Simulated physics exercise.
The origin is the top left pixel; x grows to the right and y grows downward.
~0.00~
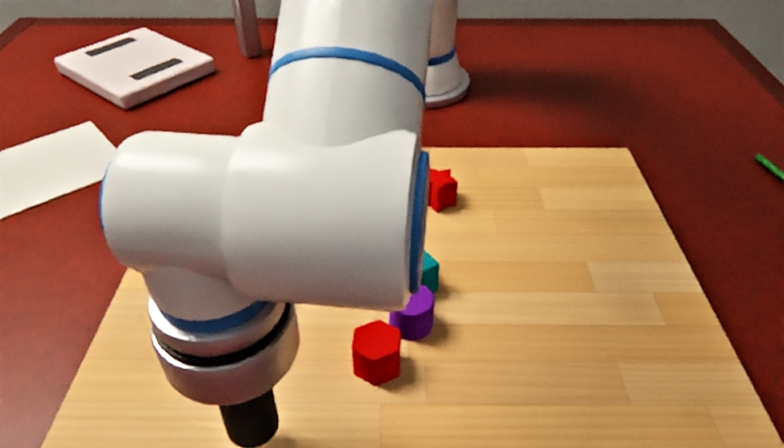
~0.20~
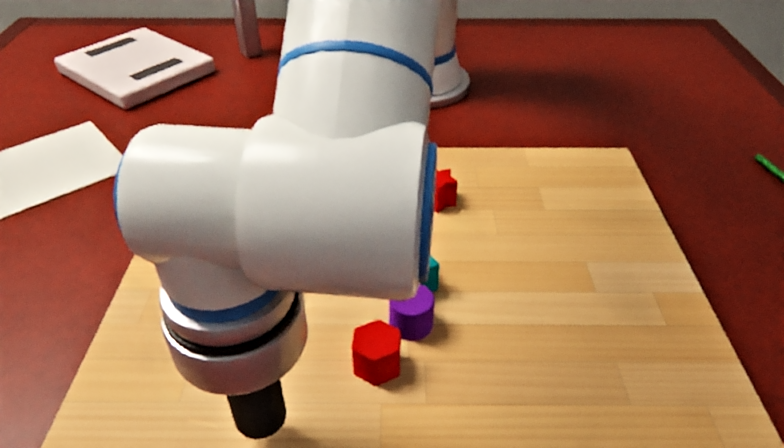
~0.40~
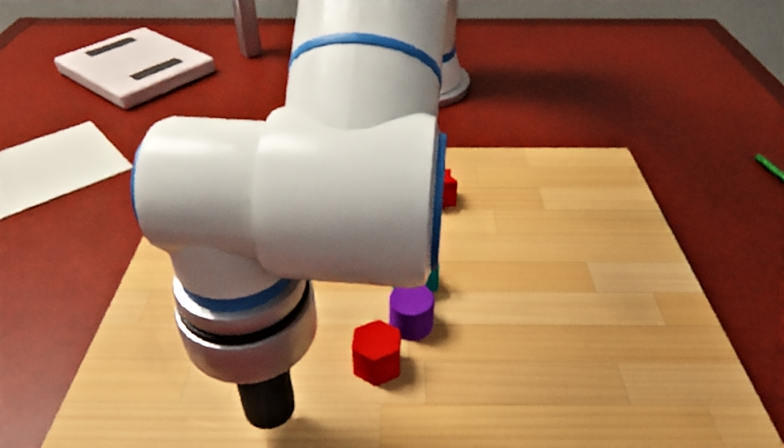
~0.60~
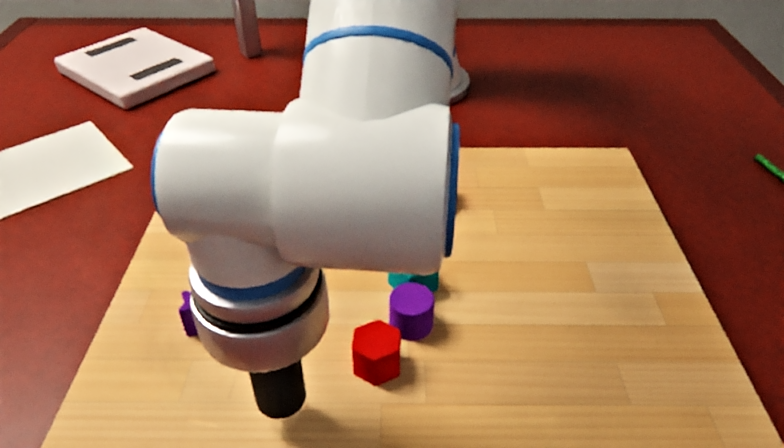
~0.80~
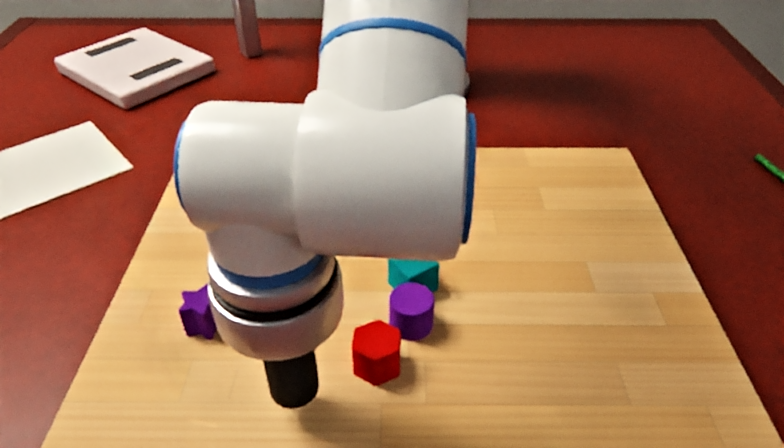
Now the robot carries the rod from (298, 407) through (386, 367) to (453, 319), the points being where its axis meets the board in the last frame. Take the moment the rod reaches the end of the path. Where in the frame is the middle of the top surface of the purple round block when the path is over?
The middle of its upper face will lie at (461, 263).
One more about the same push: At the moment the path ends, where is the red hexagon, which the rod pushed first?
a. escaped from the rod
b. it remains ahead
(b)
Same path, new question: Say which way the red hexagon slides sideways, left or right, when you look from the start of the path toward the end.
It is displaced to the right.
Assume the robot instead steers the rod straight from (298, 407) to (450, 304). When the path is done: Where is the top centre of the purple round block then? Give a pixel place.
At (476, 255).
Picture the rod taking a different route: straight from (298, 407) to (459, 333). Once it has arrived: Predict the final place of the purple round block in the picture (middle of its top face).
(448, 275)
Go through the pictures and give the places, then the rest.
In the first picture, rod tip (253, 425); block tops, red hexagon (377, 338); purple round block (412, 298); turquoise square block partly hidden.
In the second picture, rod (261, 417); blocks unchanged.
In the third picture, rod (270, 407); blocks unchanged.
In the fourth picture, rod (281, 398); blocks unchanged.
In the fifth picture, rod (295, 388); red hexagon (377, 338); purple round block (412, 298); turquoise square block partly hidden.
The first path, step by step. One third of the way, rod (359, 363); red hexagon (395, 330).
Two thirds of the way, rod (411, 331); red hexagon (453, 312), turned 40° clockwise; purple round block (446, 277); turquoise square block (414, 257).
At the end, rod (455, 301); red hexagon (501, 294), turned 75° clockwise; purple round block (461, 263); turquoise square block (414, 256).
